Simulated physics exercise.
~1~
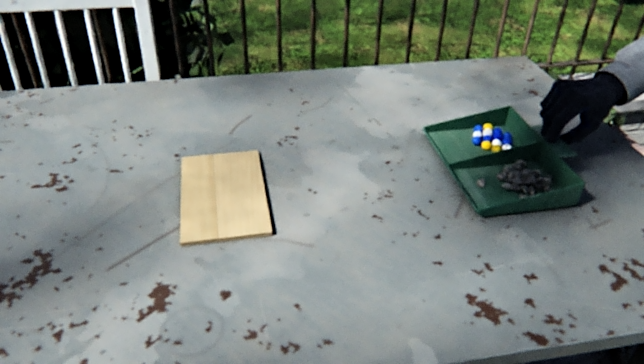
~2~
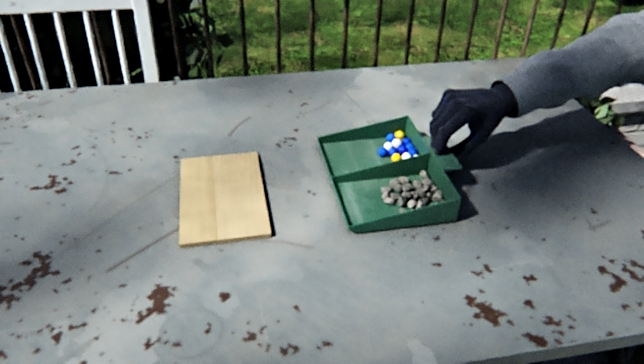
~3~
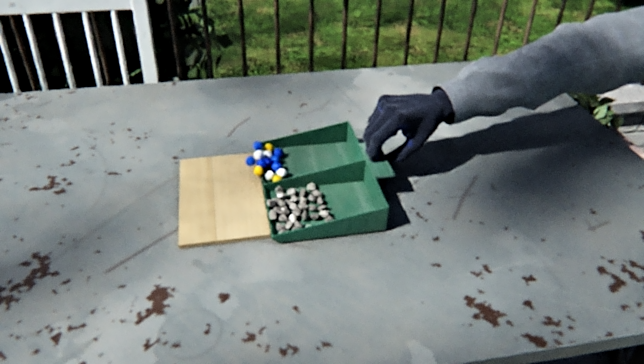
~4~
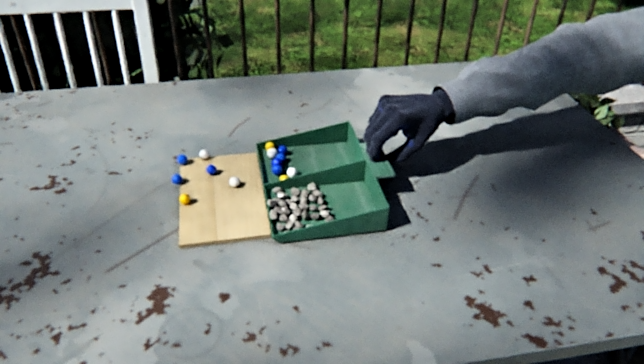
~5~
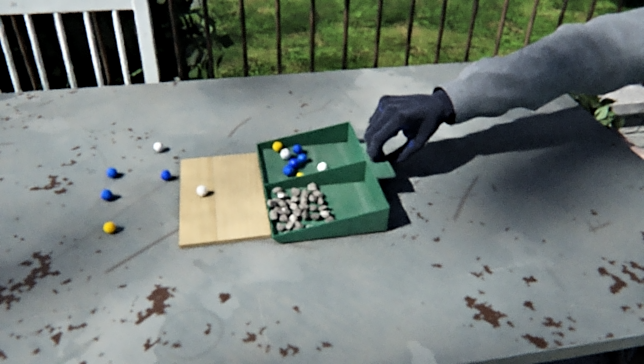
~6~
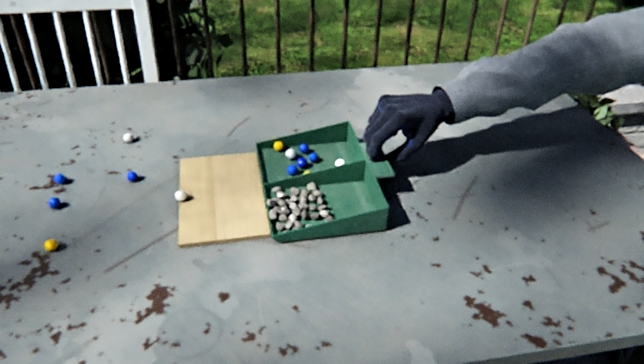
In the video, a gloved hand slides a green two-part tray left across a worn table until it meets a flat wooden board. The gray pebbles shift forward but stay inside, while some blue, white and yellow balls spill over the board and roll left onto the table.
